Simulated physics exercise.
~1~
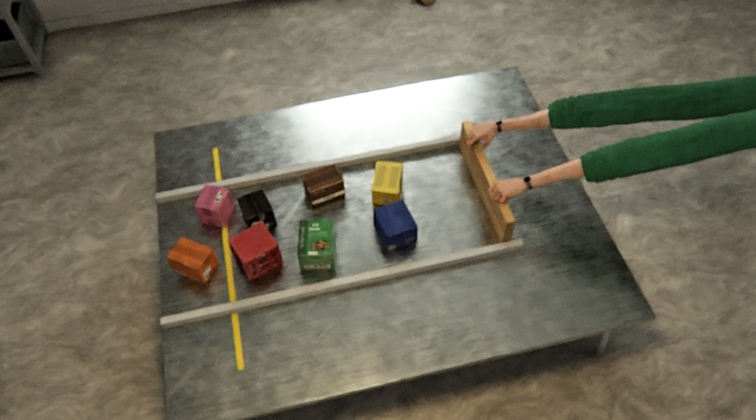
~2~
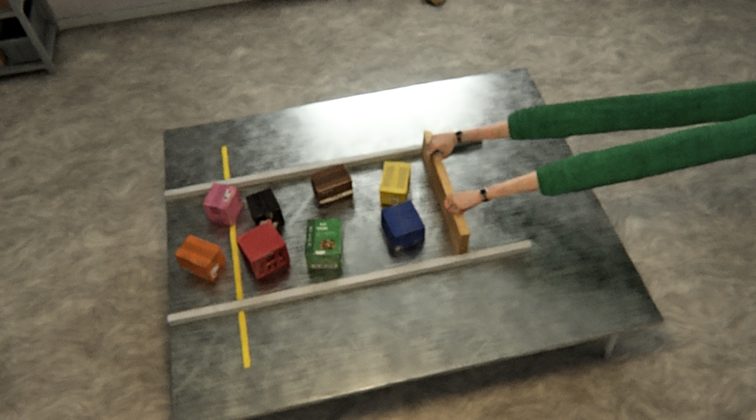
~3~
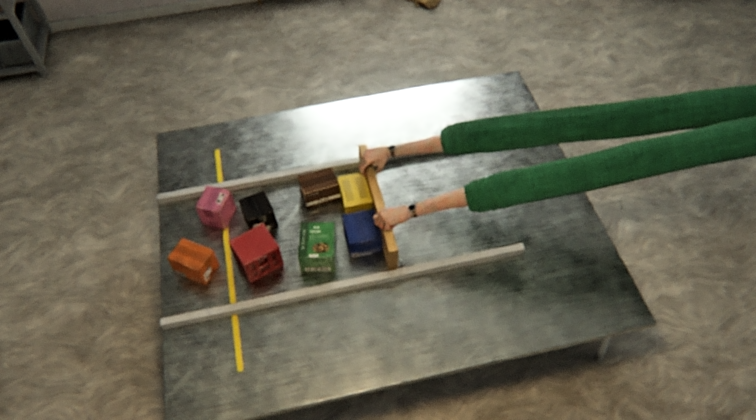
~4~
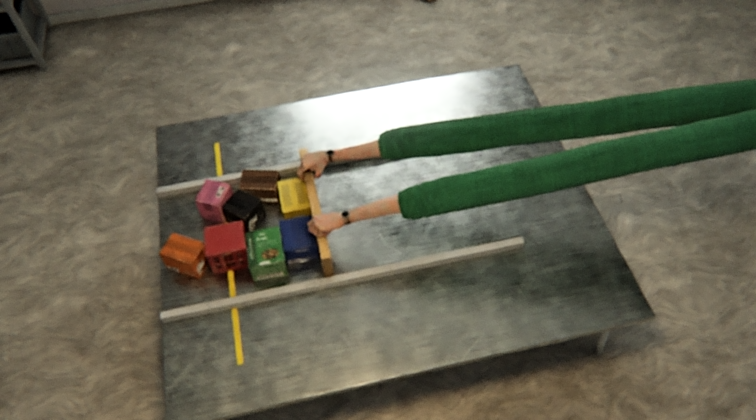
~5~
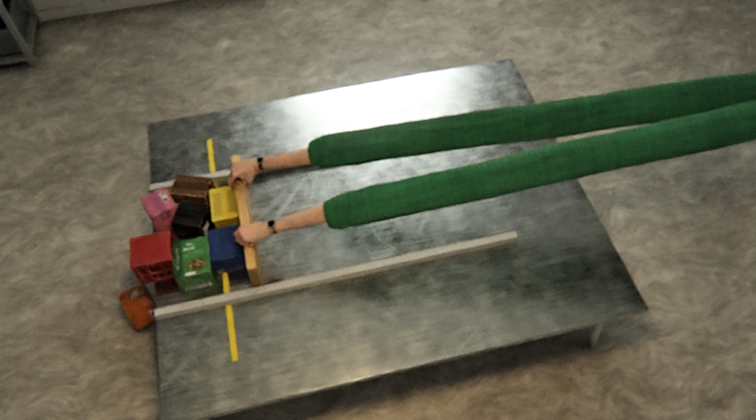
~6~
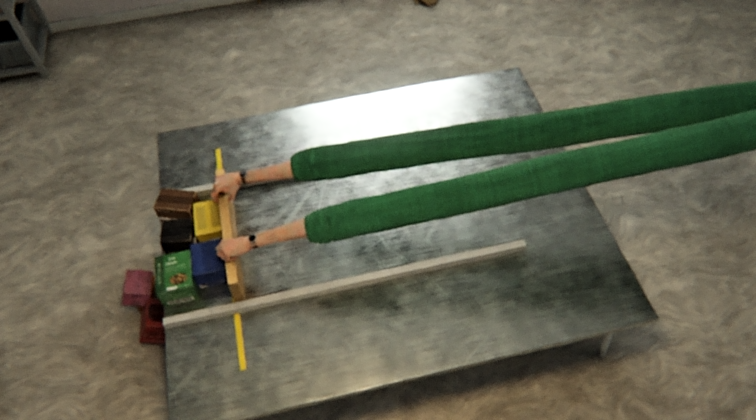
Two hands push a plank left, sweeping boxes along until three drop off the table's edge.
